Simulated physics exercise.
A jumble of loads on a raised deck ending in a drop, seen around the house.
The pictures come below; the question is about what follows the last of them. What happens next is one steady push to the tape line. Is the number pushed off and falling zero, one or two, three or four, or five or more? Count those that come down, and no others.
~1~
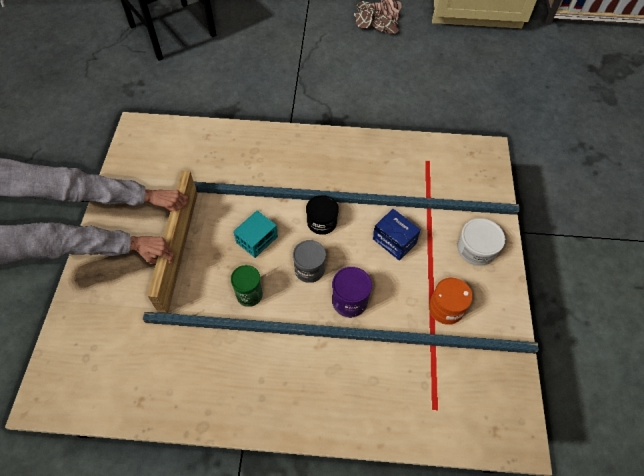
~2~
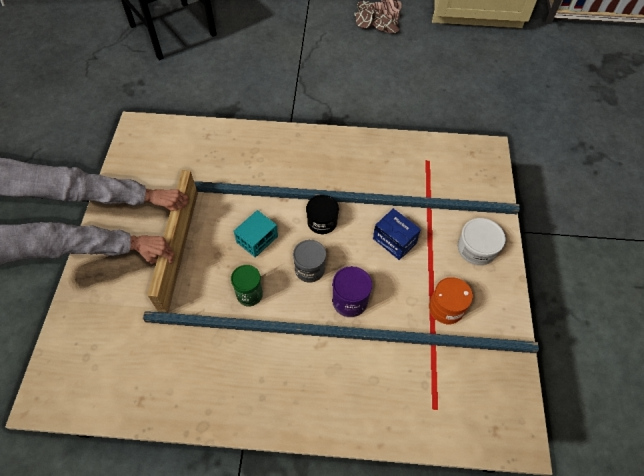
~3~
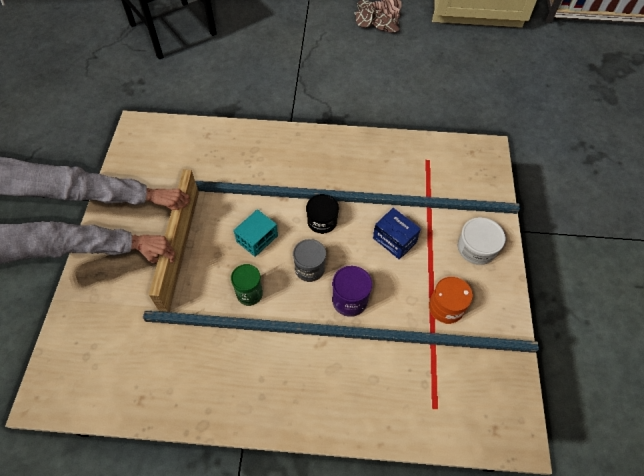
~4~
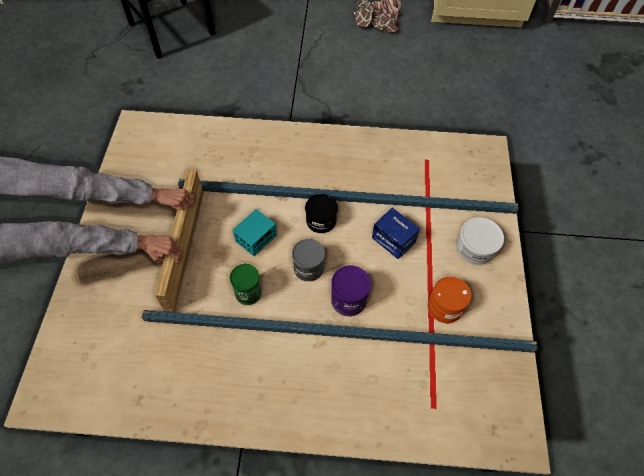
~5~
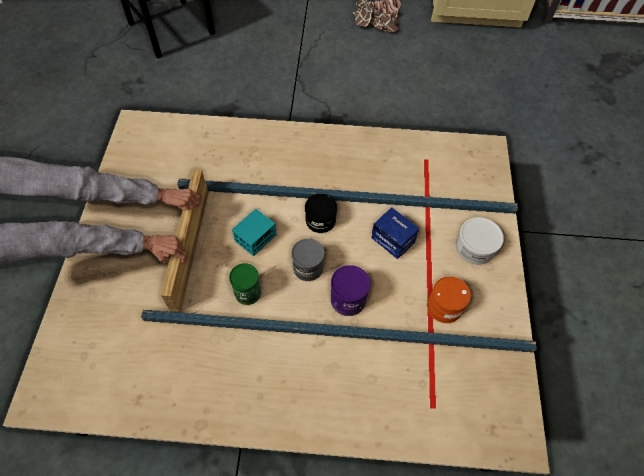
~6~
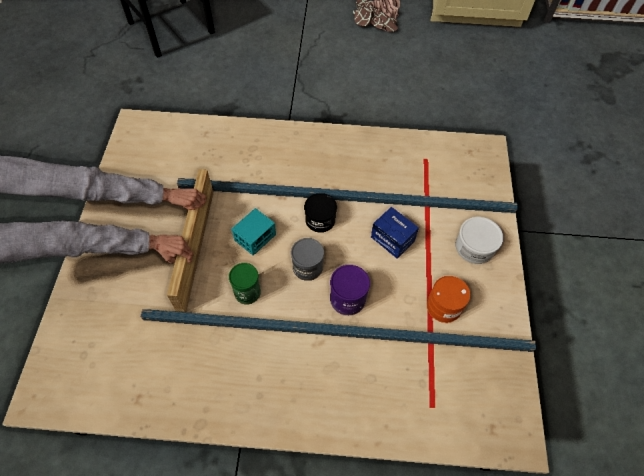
It is zero.
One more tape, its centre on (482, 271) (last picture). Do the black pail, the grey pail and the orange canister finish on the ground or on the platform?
Result - black pail: Remains in place; grey pail: Remains in place; orange canister: Drops.
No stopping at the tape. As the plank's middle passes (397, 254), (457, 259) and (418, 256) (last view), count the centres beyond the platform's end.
First 0, then 2, finally 0.
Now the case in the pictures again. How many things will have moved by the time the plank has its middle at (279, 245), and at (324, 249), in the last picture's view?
3 at one spot and 5 at the other.
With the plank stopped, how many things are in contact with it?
The count in contact is 4.
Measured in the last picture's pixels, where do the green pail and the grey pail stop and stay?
Green pail at (447, 299), grey pail at (448, 272).
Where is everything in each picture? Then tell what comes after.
In the first picture, white pail (480, 242); orange canister (450, 301); blue box (396, 234); plank (175, 240); tape (431, 269).
In the second picture, orange canister (450, 301); plank (175, 239).
In the third picture, blue box (396, 234); green pail (248, 286).
In the fourth picture, white pail (479, 241); grey pail (309, 261).
In the fifth picture, orange canister (448, 300); black pail (321, 214).
In the sixth picture, white pail (478, 241); orange canister (448, 300); blue box (394, 233); plank (193, 239); tape (429, 267).
A little later, none off yet; white pail at rest near (478, 241); orange canister at rest near (448, 300); blue box at rest near (394, 233).
Next, none off yet; white pail moving near (480, 241); orange canister shifted a little near (470, 301); blue box shifted about its own width near (437, 237).
When it is over, the number that fall off is zero.
